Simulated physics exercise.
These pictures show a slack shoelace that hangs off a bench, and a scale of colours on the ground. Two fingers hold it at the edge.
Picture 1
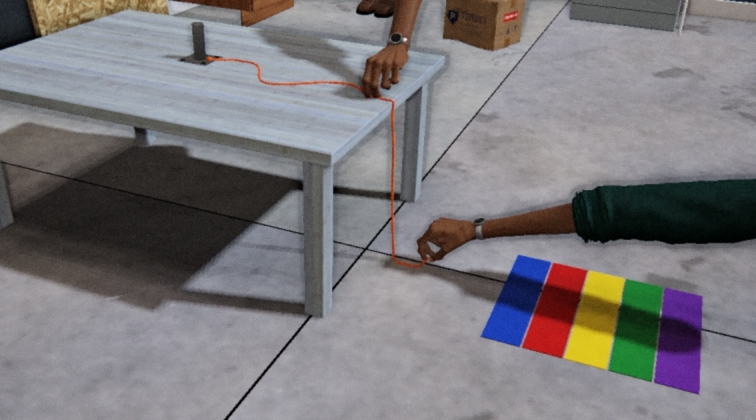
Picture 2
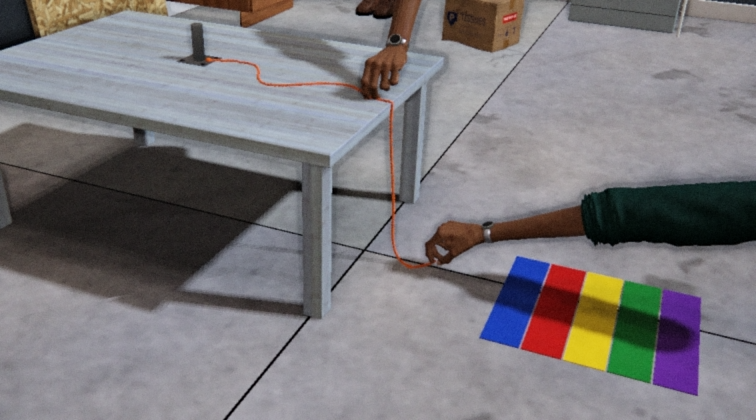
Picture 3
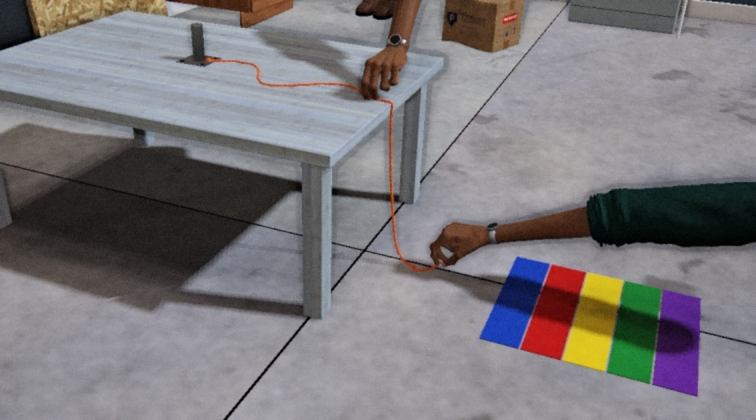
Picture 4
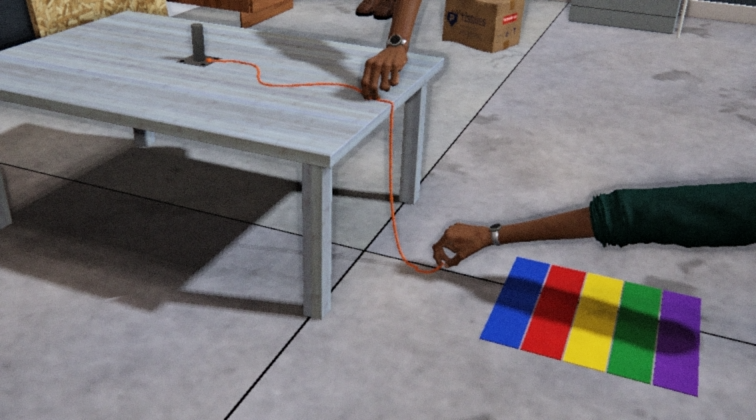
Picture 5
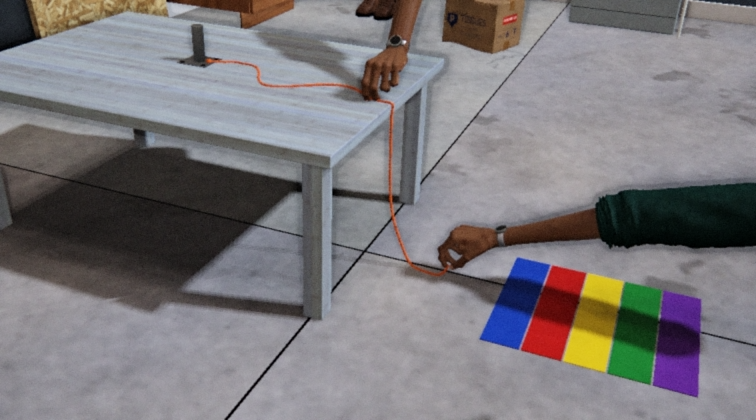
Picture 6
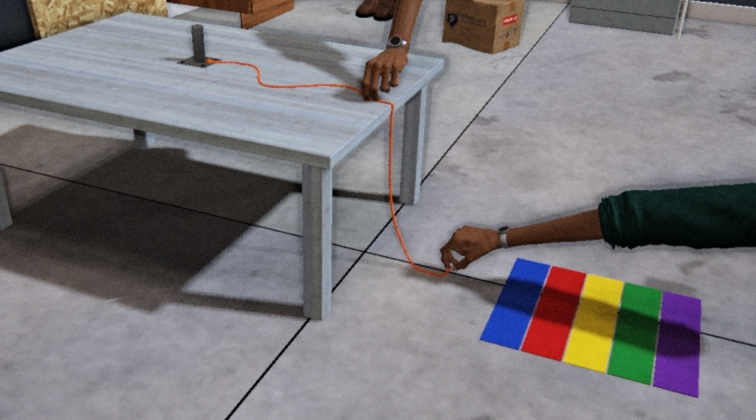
The clip opens on a slack orange shoelace running across a grey bench and hanging off its edge, one hand resting on it at the edge. Near the floor, another hand pinches the lower end and draws it slightly right, closer to the blue side of a striped colour scale.
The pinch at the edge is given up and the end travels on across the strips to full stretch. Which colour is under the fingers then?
The end stops over the yellow strip.
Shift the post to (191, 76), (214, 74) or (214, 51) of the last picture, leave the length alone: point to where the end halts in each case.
About (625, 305), (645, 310) and (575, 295).
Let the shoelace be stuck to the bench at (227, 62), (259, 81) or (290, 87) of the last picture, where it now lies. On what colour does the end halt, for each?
Try by try: Yellow; red; red.
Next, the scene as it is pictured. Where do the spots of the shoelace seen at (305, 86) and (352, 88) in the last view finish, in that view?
At (336, 90), then (380, 99).
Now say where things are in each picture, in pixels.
In the first frame, end (428, 258); blue (507, 325); red (548, 335); yellow (589, 346); green (633, 357); purple (678, 368).
In the second frame, end (436, 261); shoelace through (240, 62) (260, 82) (333, 84) (390, 105) (392, 175) (393, 244).
In the third frame, end (441, 263).
In the fourth frame, end (443, 263); shoelace through (241, 63) (260, 82) (333, 84) (390, 105) (390, 176) (398, 245).
In the fifth frame, end (449, 265).
In the sixth frame, end (451, 266); shoelace through (241, 64) (261, 83) (334, 85) (390, 106) (390, 177) (403, 246).
Early on, end near (517, 282); over blue.
Midway, end near (567, 294); over red.
At the end of the slack, end near (597, 301); over yellow. It gets as far as the yellow strip.
